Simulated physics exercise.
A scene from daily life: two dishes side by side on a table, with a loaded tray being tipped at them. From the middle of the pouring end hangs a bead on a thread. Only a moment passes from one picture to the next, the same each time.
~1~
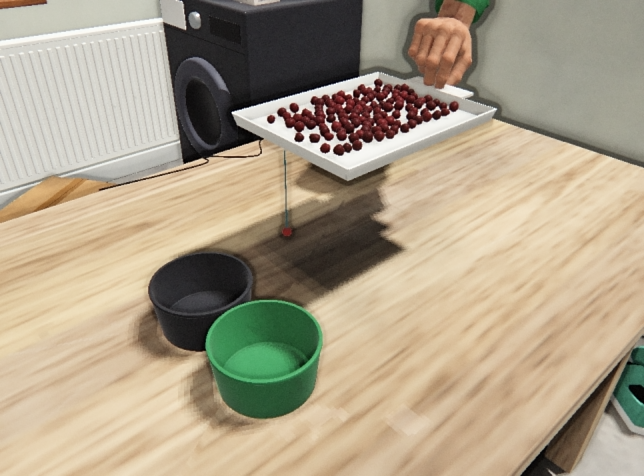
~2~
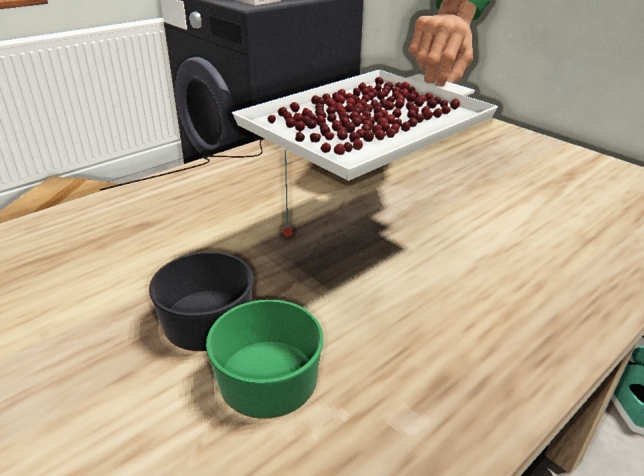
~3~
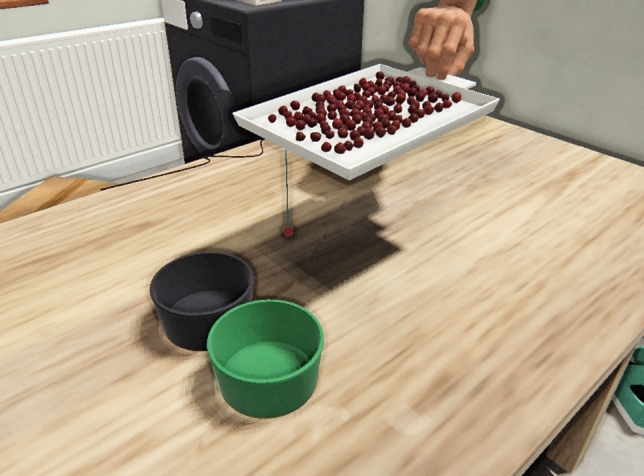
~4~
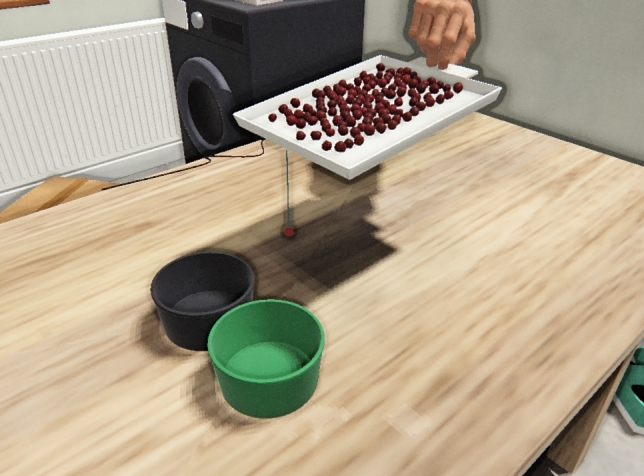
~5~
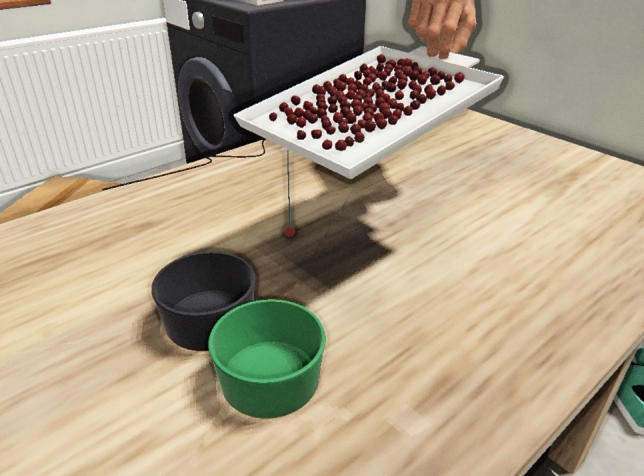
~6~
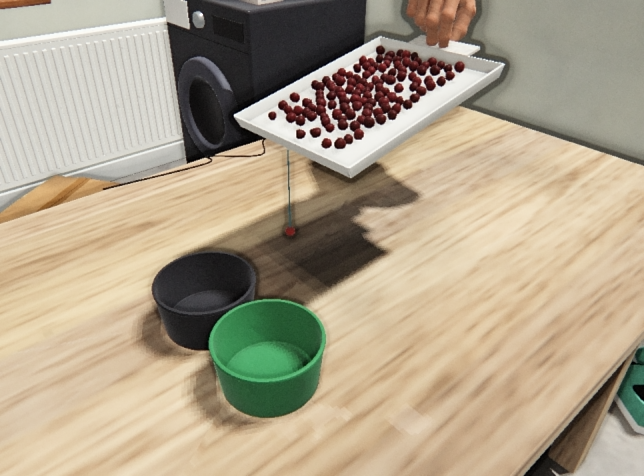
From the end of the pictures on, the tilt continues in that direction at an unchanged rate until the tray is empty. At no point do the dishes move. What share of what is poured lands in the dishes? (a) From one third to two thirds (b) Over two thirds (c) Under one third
(c) Under one third.
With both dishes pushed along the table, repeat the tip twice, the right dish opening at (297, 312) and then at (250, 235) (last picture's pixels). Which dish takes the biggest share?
With the first placement it's the one to the left, with the second it's the one to the right.
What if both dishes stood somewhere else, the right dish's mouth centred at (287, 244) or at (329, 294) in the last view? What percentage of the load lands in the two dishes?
It would be roughly 40 per cent, followed by roughly 40 per cent.
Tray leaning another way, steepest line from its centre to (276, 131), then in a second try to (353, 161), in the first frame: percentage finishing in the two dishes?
Shares: 0 %, then 0 %.
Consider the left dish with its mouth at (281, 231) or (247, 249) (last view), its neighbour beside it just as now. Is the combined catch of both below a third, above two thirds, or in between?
Case one, under a third; case two, in the middle band.
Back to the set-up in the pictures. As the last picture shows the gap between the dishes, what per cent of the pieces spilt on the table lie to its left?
Around 60 %.
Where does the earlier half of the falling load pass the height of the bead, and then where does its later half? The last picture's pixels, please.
Roughly at (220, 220) first, and then at (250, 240).
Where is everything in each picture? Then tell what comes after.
In the first picture, corners of the pouring end at (237, 113) and (348, 166), level; middle of the load at (365, 113), dried cherries; left dish at (159, 319); right dish at (219, 383); bead on its thread at (287, 232).
In the second picture, corners of the pouring end at (237, 113) and (349, 166), level; middle of the load at (366, 112).
In the third picture, corners of the pouring end at (238, 113) and (349, 166), tipped barely, lowest at the left corner; middle of the load at (366, 109).
In the fourth picture, corners of the pouring end at (238, 114) and (349, 166), tipped a little, lowest at the left corner; middle of the load at (367, 103).
In the fifth picture, corners of the pouring end at (238, 115) and (349, 165), tipped a little, lowest at the left corner; middle of the load at (367, 98).
In the sixth picture, corners of the pouring end at (238, 115) and (349, 165), tipped a little, lowest at the left corner; middle of the load at (366, 92); left dish at (163, 318); right dish at (223, 382).
Soon, tray tipped steeply; all on the tray.
A while on, tray tipped right over; most on the tray; a stray few outside both; about a quarter in the air.
Towards the end, tray tipped past a quarter turn; a stray few in the right dish; a small part in the left dish; most outside both.
Finally, tray tipped past a quarter turn; a stray few in the right dish; a small part in the left dish; most outside both.
